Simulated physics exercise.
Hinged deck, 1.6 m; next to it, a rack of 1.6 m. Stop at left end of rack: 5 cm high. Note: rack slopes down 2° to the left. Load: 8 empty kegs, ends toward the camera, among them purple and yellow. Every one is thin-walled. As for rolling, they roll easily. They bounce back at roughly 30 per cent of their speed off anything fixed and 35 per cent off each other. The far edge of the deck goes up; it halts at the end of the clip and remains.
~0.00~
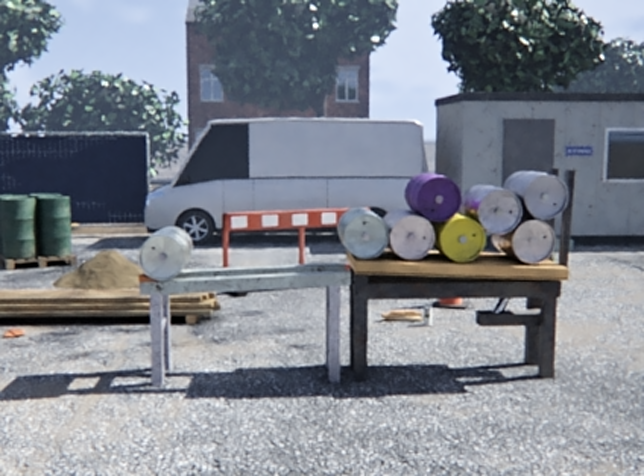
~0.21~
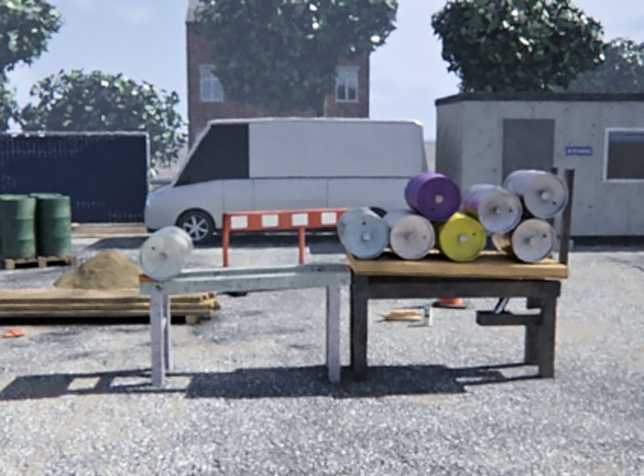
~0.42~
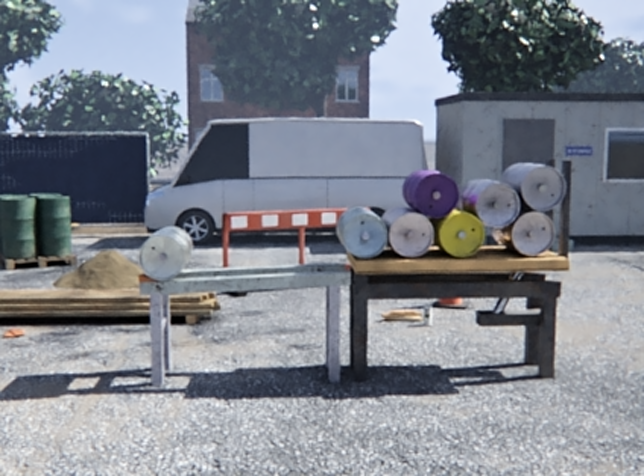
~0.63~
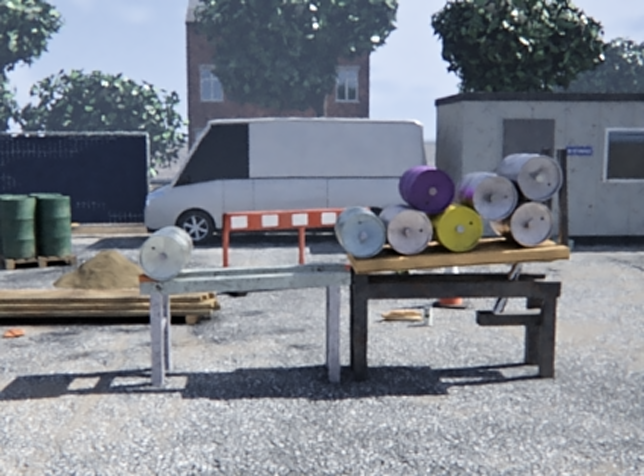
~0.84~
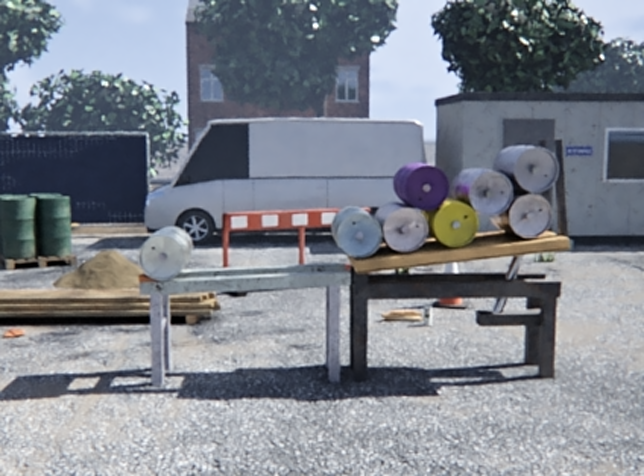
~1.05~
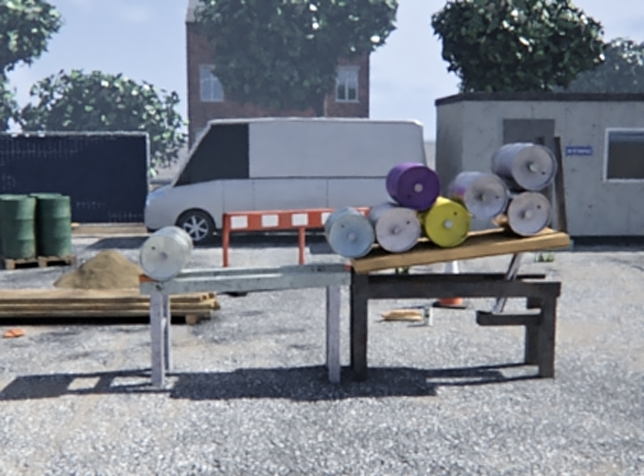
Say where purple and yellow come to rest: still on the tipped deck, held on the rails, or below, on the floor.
Purple is left held on the rails. Yellow is left held on the rails.
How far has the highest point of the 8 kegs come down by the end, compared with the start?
10 cm.
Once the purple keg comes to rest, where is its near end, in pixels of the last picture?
Around (179, 215).
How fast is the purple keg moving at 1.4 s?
The speed is close to 0.6 m/s.
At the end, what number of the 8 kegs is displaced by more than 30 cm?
8.
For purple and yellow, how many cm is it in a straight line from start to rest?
Estimates - purple near 200, yellow near 160.
After 1.4 s, purple is up on others, 40 cm from the hinge, rolling left; yellow is on the deck, 55 cm from the hinge, rolling left; 0 past the stop so far.
After 1.6 s, purple is up on others, 25 cm from the hinge, rolling left; yellow is on the deck, 45 cm from the hinge, rolling left; 0 past the stop so far.
After 2.0 s, purple is up on others, 145 cm from the rack's far end, rolling left; yellow is on the deck, 10 cm from the hinge, rolling left; 0 past the stop so far.
After 2.3 s, purple is up on others, 110 cm from the rack's far end, rolling left; yellow is on the rack, 145 cm from the rack's far end, rolling left; 0 past the stop so far.
At rest (5.7 s), purple is up on others, 35 cm from the rack's far end; yellow is on the rack, 85 cm from the rack's far end; 1 past the stop so far.
